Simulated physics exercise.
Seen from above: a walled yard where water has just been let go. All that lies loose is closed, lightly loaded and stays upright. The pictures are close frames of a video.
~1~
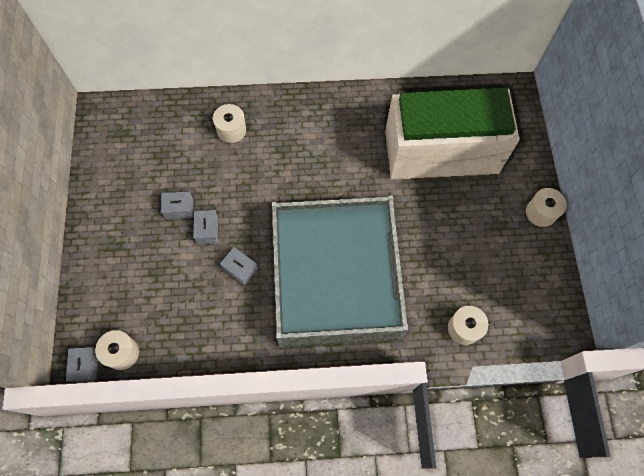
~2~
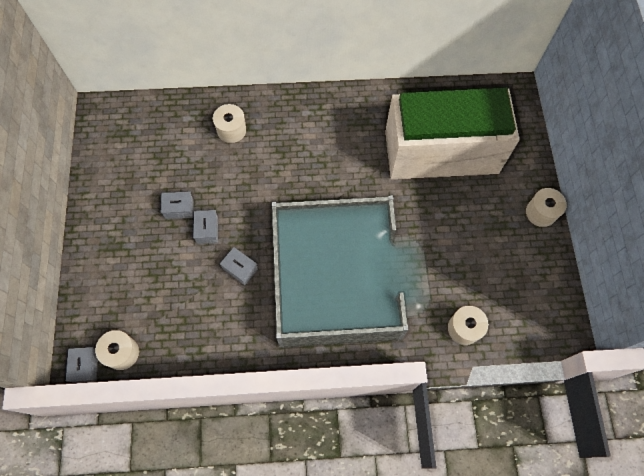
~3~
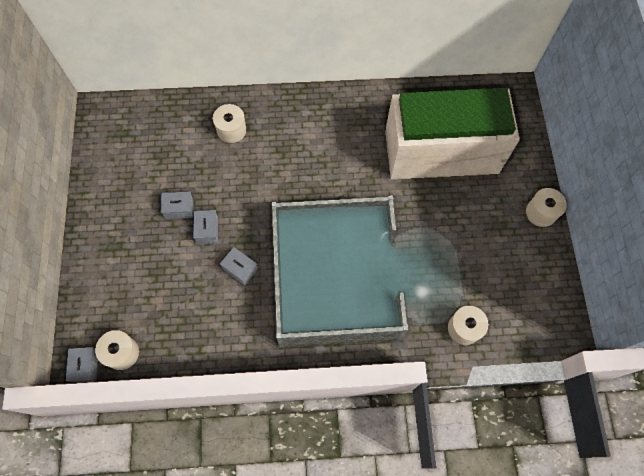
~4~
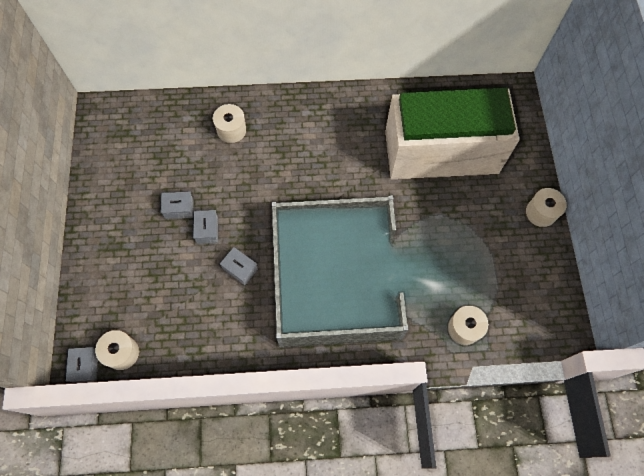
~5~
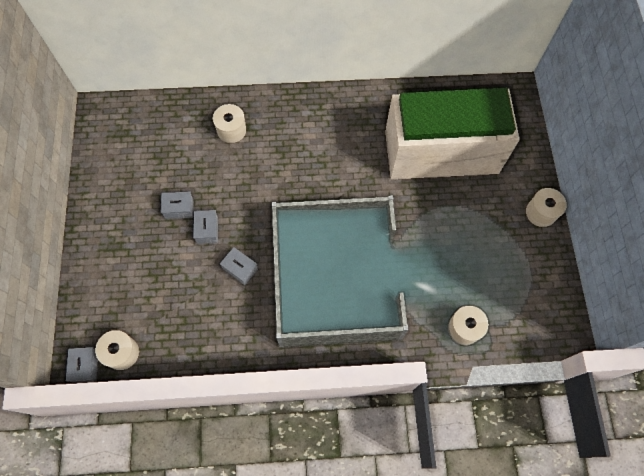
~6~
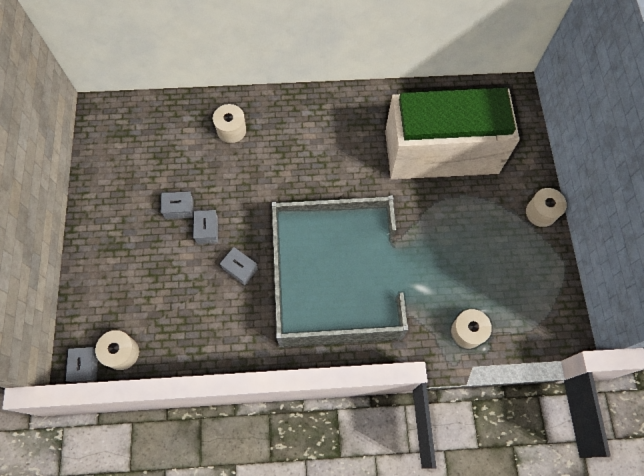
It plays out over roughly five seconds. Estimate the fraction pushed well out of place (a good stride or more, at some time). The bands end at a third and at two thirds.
That comes to under a third.
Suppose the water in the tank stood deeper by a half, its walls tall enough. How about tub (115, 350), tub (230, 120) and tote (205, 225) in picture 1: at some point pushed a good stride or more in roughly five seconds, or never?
As listed: Short of that, not that far, short of that.
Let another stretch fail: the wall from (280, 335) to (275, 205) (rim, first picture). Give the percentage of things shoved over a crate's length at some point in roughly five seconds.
I make it 80 per cent.
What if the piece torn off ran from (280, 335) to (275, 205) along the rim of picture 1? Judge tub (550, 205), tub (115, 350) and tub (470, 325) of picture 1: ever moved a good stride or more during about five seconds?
In turn: Short of that, moved that far, less than that.
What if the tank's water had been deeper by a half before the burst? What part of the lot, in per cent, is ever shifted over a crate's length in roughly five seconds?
Near 20 in a hundred.
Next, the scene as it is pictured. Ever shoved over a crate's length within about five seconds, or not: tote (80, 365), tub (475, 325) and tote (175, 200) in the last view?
In turn: Never so far, moved that far, short of that.
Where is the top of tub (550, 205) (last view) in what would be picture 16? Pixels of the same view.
Roughly at (536, 131).
A moment on, 0 of 8 are well off their spots; 0 afloat.
Next, 2 of 8 are well off their spots; 1 afloat.
Later, 2 of 8 are well off their spots; 1 afloat.
In the end, 2 of 8 are well off their spots, and 2 have been at some point; 0 afloat.
